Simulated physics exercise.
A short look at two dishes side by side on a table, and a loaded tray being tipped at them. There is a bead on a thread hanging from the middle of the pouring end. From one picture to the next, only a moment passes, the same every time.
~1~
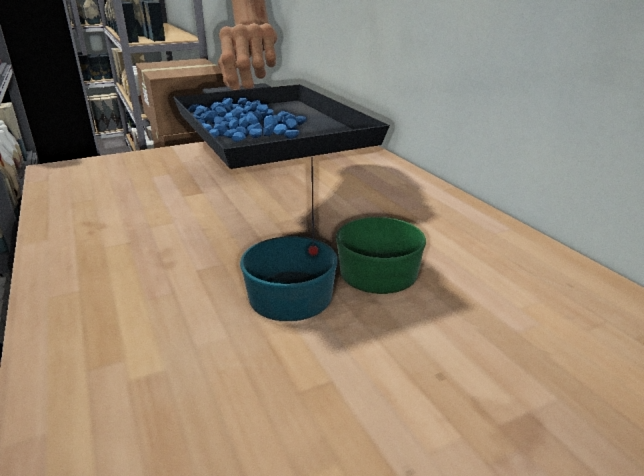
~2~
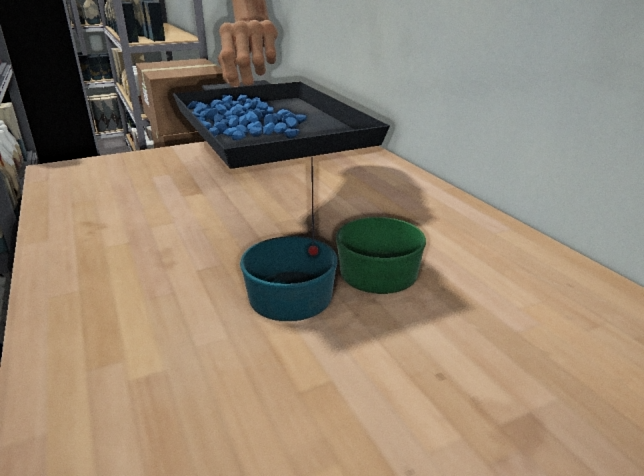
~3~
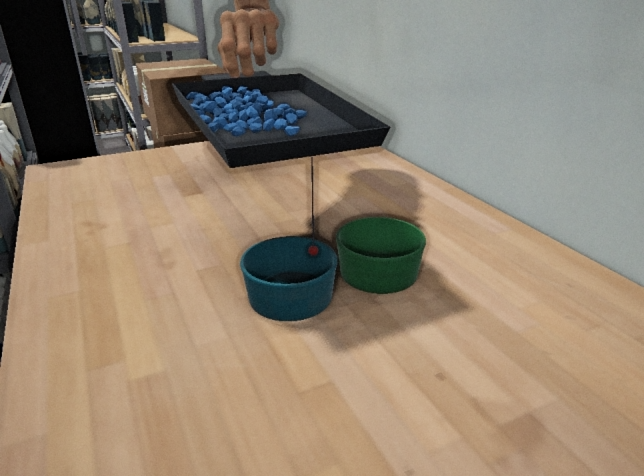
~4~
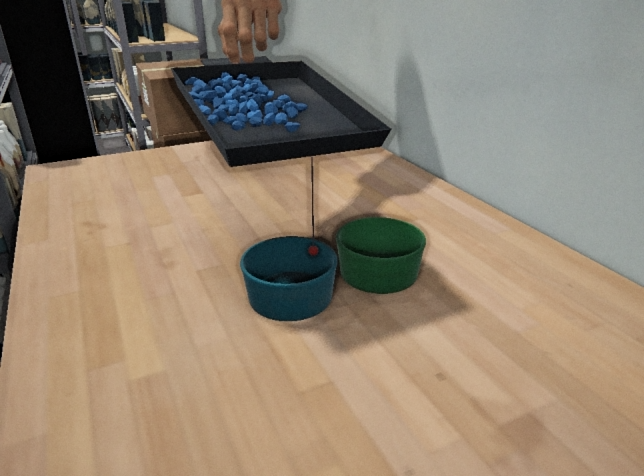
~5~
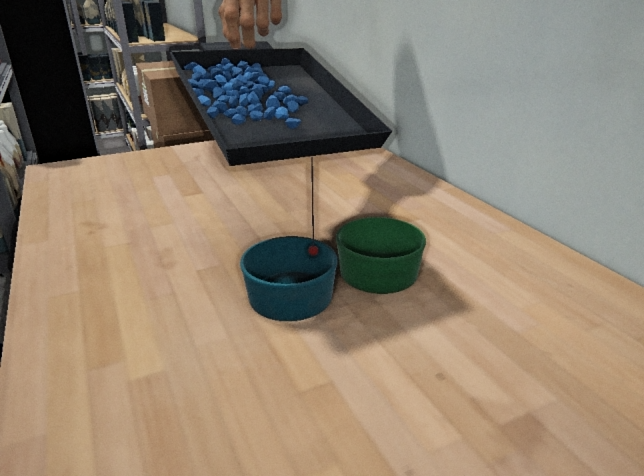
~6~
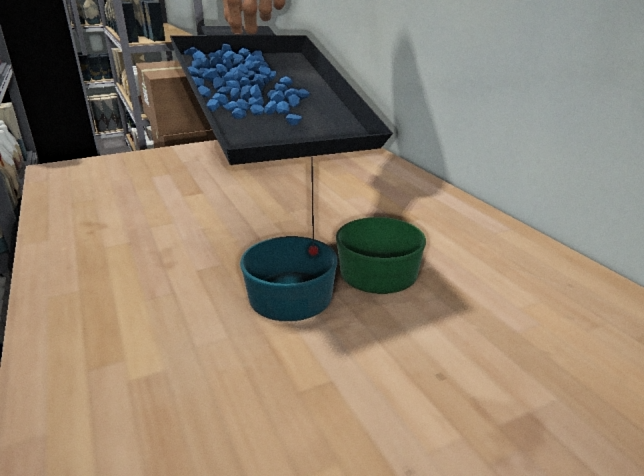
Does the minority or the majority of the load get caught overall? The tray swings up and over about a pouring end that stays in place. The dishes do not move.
The minority of it gets caught.
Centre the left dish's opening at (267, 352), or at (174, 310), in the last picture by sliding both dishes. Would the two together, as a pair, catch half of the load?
Try 1: A minority of it. Try 2: A minority of it.
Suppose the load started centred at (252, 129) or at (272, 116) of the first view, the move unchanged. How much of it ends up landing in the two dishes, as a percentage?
First some 10, then 0 per cent.
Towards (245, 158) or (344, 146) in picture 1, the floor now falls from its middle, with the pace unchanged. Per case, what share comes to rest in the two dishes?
10 per cent, then 40 per cent.
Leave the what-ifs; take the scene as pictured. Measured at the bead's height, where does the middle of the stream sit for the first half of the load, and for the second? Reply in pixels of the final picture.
First around (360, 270), afterwards around (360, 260).
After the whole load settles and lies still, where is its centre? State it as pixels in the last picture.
Last view, resting centre - approx. (375, 332).
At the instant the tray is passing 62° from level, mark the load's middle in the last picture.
In the last view the centre sits at roughly (316, 137).
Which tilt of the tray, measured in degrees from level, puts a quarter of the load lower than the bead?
Angle: Close to 80°.
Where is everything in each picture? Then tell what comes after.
Corners of the pouring end near (229, 146) and (382, 124), level; middle of the load near (242, 118), aquarium stones; left dish near (308, 298); right dish near (404, 272); bead on its thread near (313, 251), in the first picture.
Corners of the pouring end near (229, 146) and (382, 125), level; middle of the load near (242, 115), in the second picture.
Corners of the pouring end near (229, 146) and (383, 126), tipped barely, lowest at the right corner; middle of the load near (242, 109), in the third picture.
Corners of the pouring end near (230, 145) and (384, 127), tipped a little, lowest at the right corner; middle of the load near (241, 98), in the fourth picture.
Corners of the pouring end near (231, 145) and (385, 129), tipped a little, lowest at the right corner; middle of the load near (242, 88), in the fifth picture.
Corners of the pouring end near (232, 145) and (386, 131), tipped clearly, lowest at the right corner; middle of the load near (243, 78); left dish near (308, 298); right dish near (404, 272), in the sixth picture.
Shortly afterwards, tray tipped steeply; all but a few on the tray; a little in the air.
Next, tray tipped right over; near half on the tray; near a third outside both; a little in the air.
Some moments later, tray tipped past a quarter turn; a little in the right dish; all but a few outside both.
In the end, tray tipped past a quarter turn; none at all in the left dish; a little in the right dish; all but a few outside both.
